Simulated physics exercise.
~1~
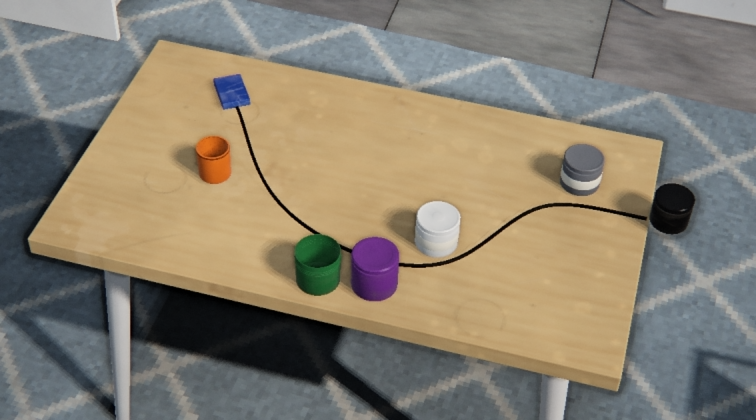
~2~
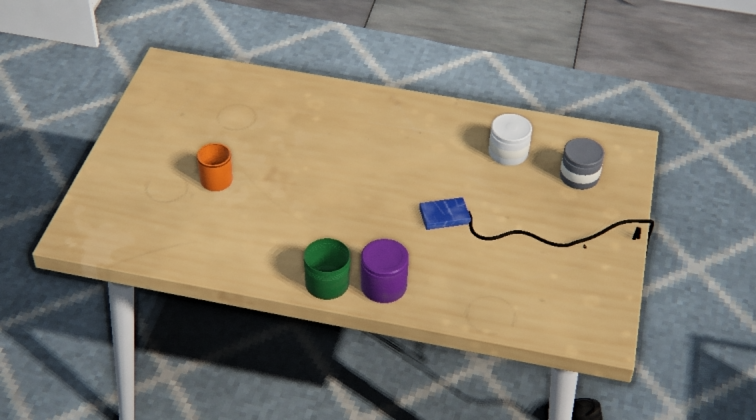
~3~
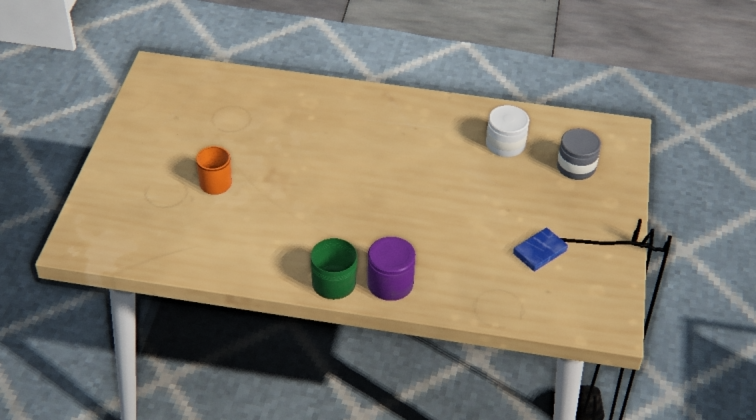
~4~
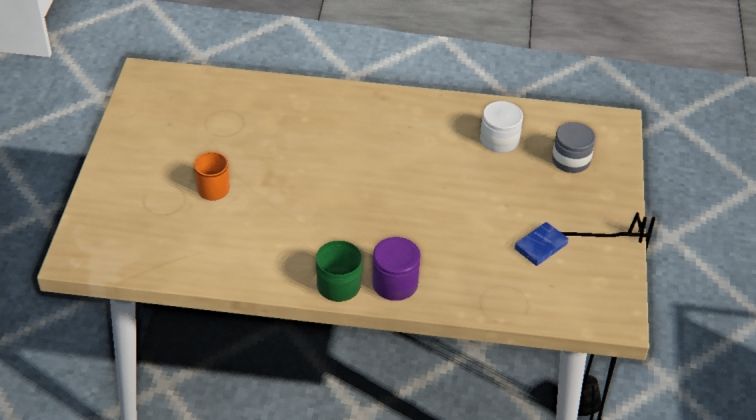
On a wooden table, a black speaker dropping off the right edge, its cable dragging a blue phone rightward and shifting a white tin.
